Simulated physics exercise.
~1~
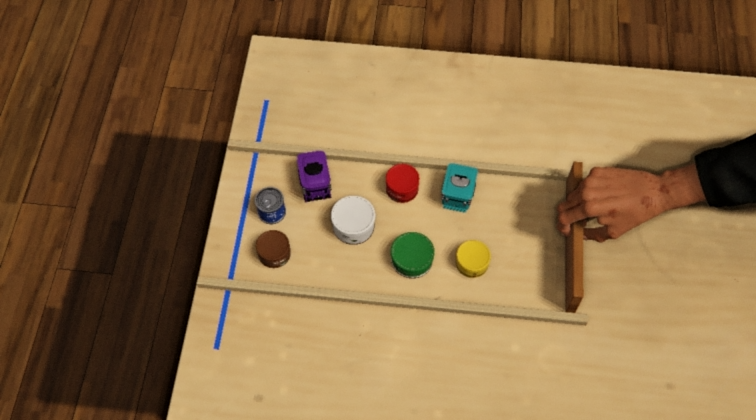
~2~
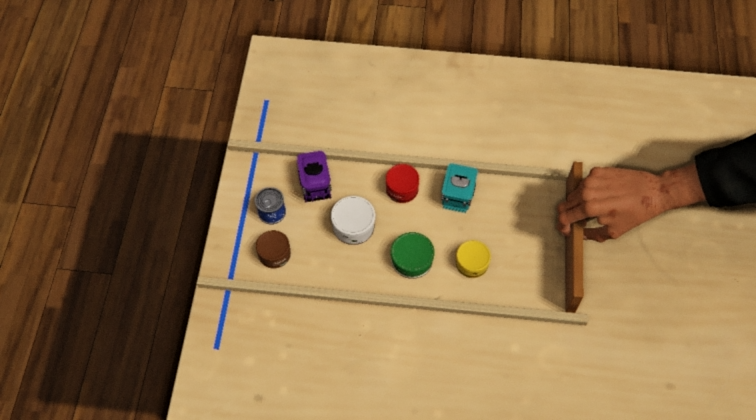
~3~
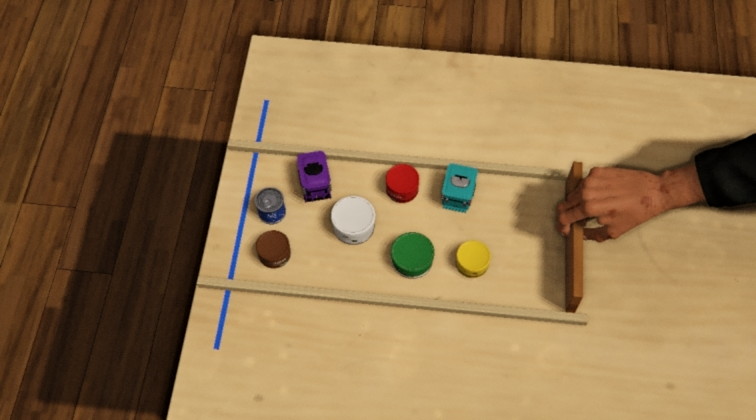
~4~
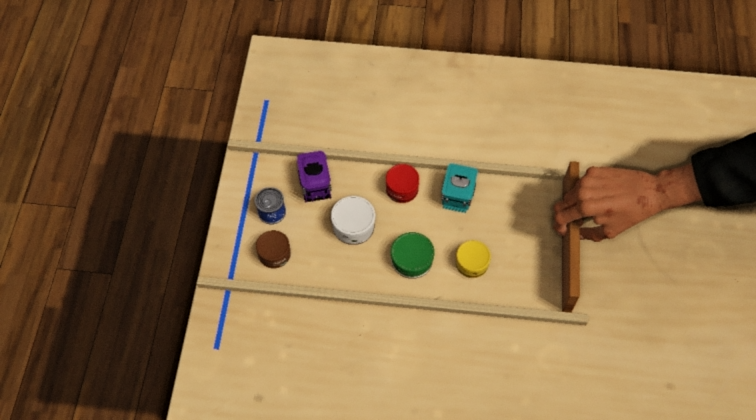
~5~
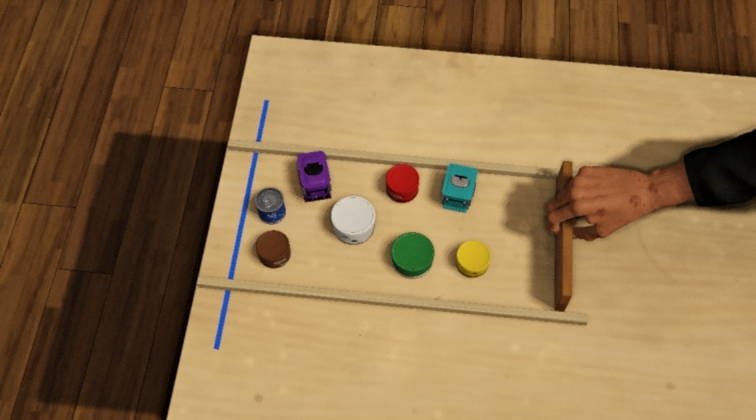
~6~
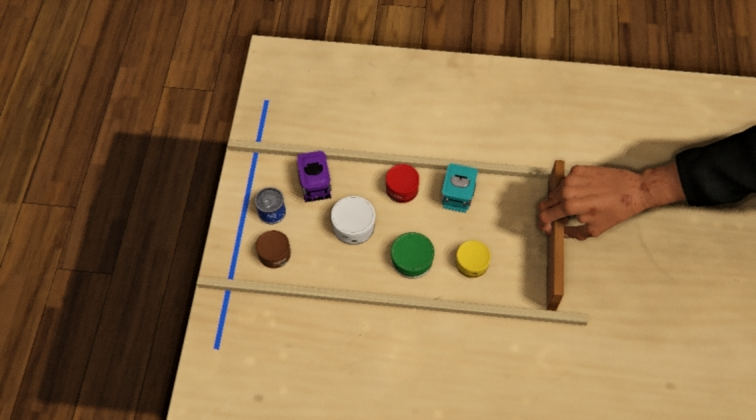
A hand holding a wooden board between two rails stays still at first, then slides it slightly left toward eight small objects, including tubs and a purple case, which remain motionless on the table near a blue line.
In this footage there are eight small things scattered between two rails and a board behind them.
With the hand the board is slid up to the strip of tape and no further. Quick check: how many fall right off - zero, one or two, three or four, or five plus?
I predict five or more come down off the table.
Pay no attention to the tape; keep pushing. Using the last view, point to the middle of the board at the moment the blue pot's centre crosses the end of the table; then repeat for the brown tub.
The middle is at (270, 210) when it's the blue pot, and at (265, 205) when it's the brown tub.
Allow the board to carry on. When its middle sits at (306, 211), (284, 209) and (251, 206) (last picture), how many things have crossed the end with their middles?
0; 1; 5.
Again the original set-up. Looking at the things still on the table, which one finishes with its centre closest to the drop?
The white tin is foremost.
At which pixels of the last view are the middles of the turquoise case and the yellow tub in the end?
Result: One about (236, 168), other about (221, 236).
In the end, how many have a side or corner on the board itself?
Number: 3.
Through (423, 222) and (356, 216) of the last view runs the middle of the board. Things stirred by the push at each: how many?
At the first place 4, at the second 7.
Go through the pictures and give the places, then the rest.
Blue pot (271, 206); brown tub (274, 249); purple case (314, 176); board (574, 236); tape (243, 215), in the first picture.
Brown tub (274, 249); board (574, 236), in the second picture.
Purple case (314, 176); yellow tub (473, 259), in the third picture.
Blue pot (271, 206); red tub (402, 184), in the fourth picture.
Brown tub (274, 249); white tin (353, 221), in the fifth picture.
Blue pot (271, 206); brown tub (274, 249); purple case (314, 176); board (556, 234); tape (243, 215), in the sixth picture.
A little later, none off yet; blue pot at rest near (271, 206); brown tub at rest near (274, 249); purple case at rest near (314, 176).
When it is over, the number that fall off is five or more; down, green tin, red tub, purple case, brown tub and blue pot.
